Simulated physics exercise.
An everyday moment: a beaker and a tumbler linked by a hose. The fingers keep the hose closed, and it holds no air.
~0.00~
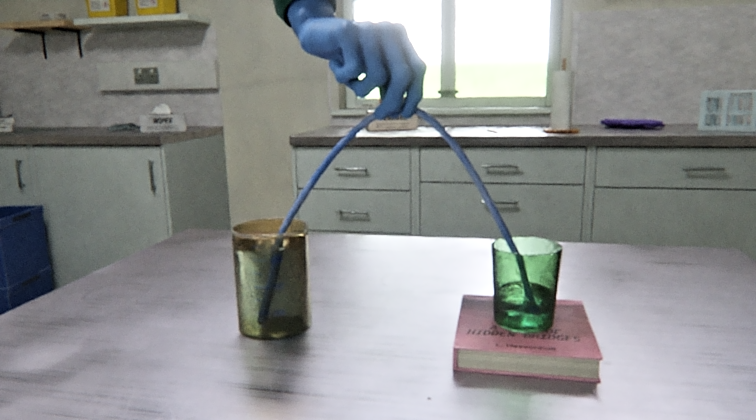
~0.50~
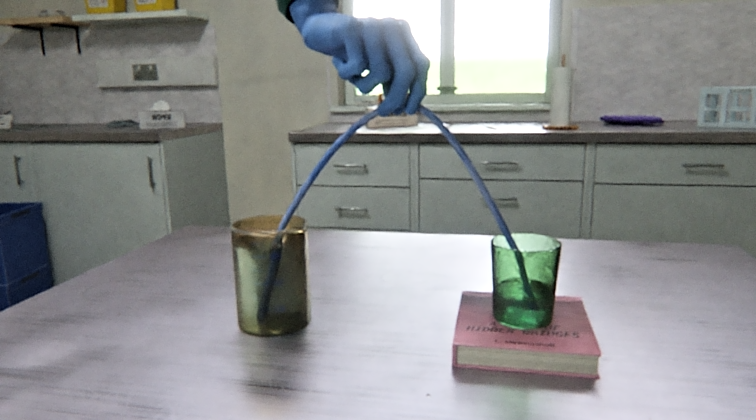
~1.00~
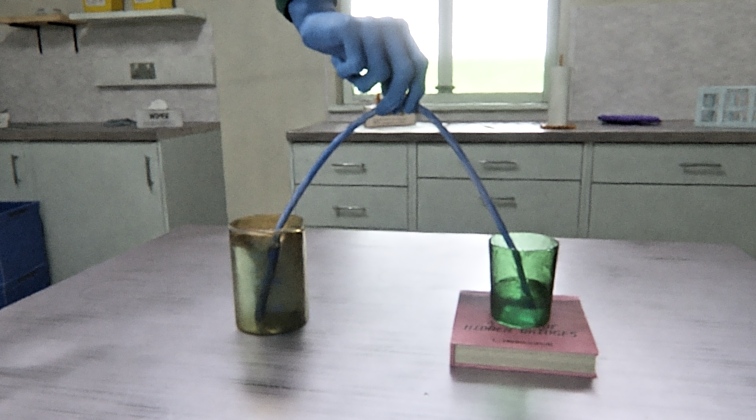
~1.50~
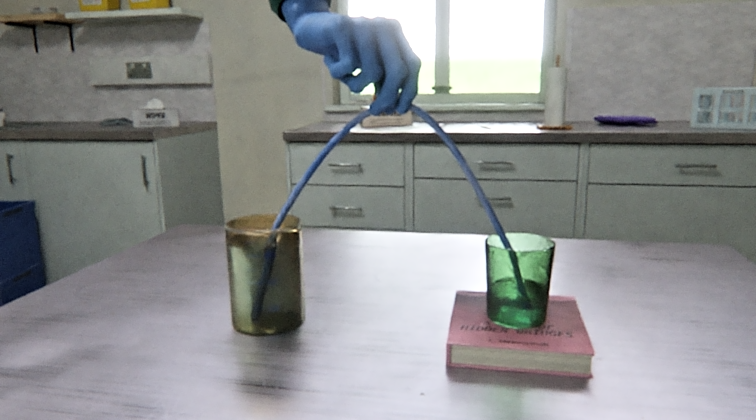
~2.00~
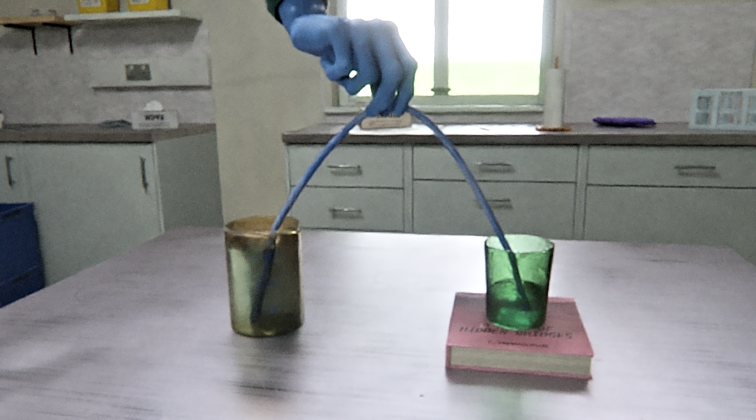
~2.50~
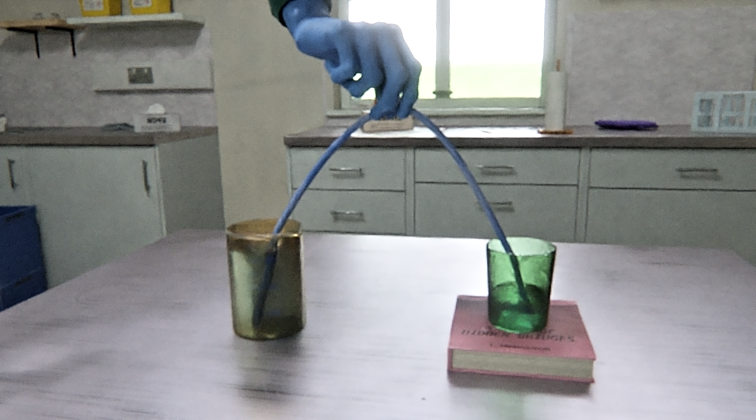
The footage shows a blue-gloved hand pinching a blue hose that links a brownish beaker on the table at left to a green tumbler on a thick reddish book at right, while nothing visibly moves beyond slight camera drift.
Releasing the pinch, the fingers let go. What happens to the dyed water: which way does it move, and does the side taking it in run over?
It flows: Moves right; one that fills: Keeps it all in.
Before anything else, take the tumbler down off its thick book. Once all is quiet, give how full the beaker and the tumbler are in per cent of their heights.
Final levels, in order: Approx. 60 % / 85 %.
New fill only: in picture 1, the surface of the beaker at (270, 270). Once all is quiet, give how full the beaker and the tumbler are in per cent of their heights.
About 50 and 40 per cent.
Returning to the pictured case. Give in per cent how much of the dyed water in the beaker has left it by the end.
My estimate is around 15 percent.
After 8.0 s, the beaker is about three quarters full; the tumbler is about half full.
After 20.0 s, the beaker is about three quarters full; the tumbler is about two thirds full.
After 45.0 s, the beaker is about two thirds full; the tumbler is about two thirds full; the two surfaces are level.
